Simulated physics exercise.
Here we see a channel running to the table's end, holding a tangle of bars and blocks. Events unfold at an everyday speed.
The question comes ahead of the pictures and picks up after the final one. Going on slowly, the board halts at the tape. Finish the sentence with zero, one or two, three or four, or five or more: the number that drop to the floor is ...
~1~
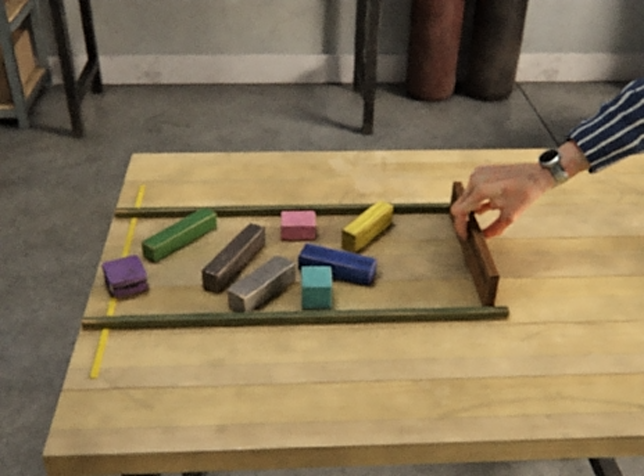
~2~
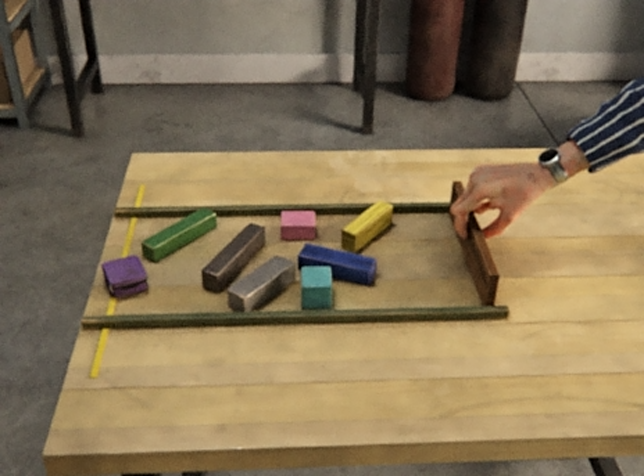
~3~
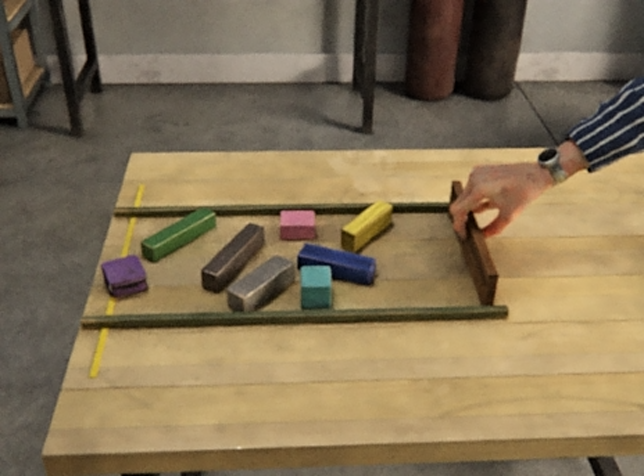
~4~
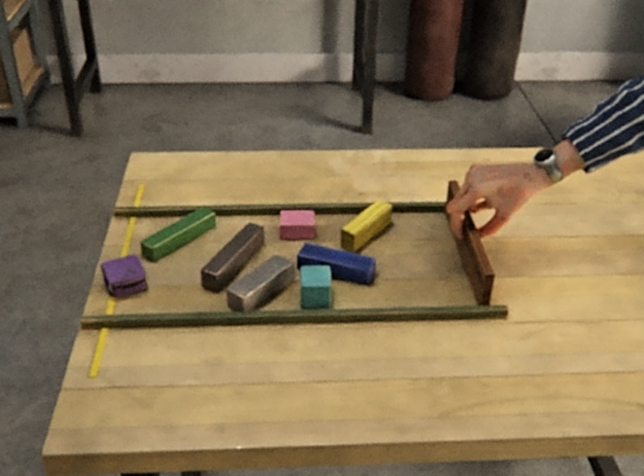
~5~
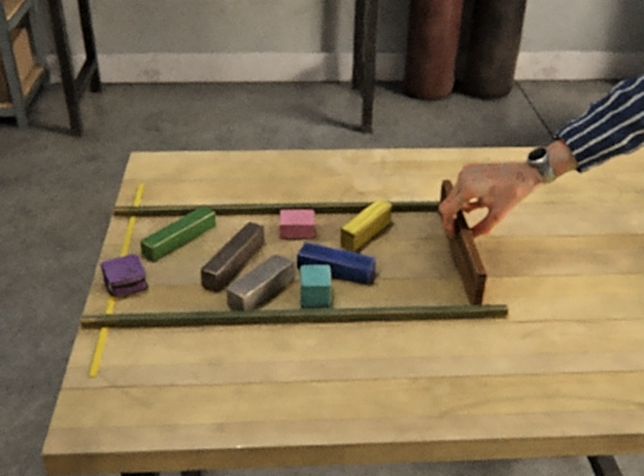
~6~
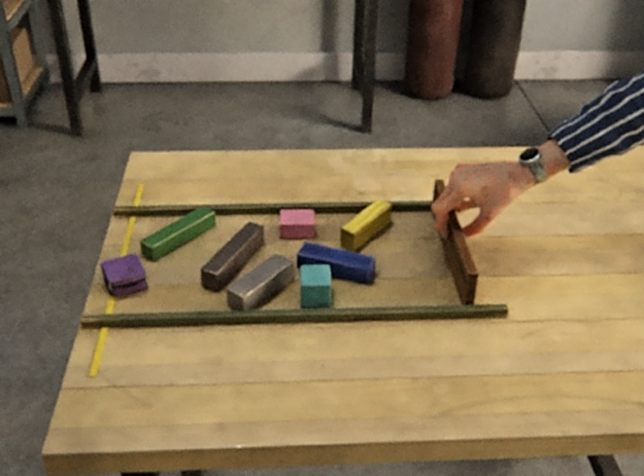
The number that drop to the floor is five or more.
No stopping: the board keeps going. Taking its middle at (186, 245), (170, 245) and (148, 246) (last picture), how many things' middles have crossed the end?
Place by place: 1, 2 and 4.
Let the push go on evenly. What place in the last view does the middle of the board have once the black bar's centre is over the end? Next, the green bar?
For the black bar, about (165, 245); for the green bar, about (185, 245).
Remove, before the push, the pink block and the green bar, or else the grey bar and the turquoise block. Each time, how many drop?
That makes 4 fallen, then 5 fallen in the other try.
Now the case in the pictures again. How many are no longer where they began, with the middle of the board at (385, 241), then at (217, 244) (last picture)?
The counts are 1 and 8.
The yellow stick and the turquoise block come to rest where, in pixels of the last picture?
Answer: First (118, 231), after that (94, 294).
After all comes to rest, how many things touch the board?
It's touching 2 at the end.
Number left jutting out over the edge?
You'd get 1.
Soon after, none off yet; purple case at rest near (125, 277); green bar at rest near (179, 232); black bar at rest near (234, 255).
Then, none off yet; purple case moving near (121, 277); green bar moved a little near (140, 232); black bar moved about its own width near (158, 252).
At rest, the number that fall off is five or more; fallen, blue stick, pink block, grey bar, black bar, green bar and purple case.
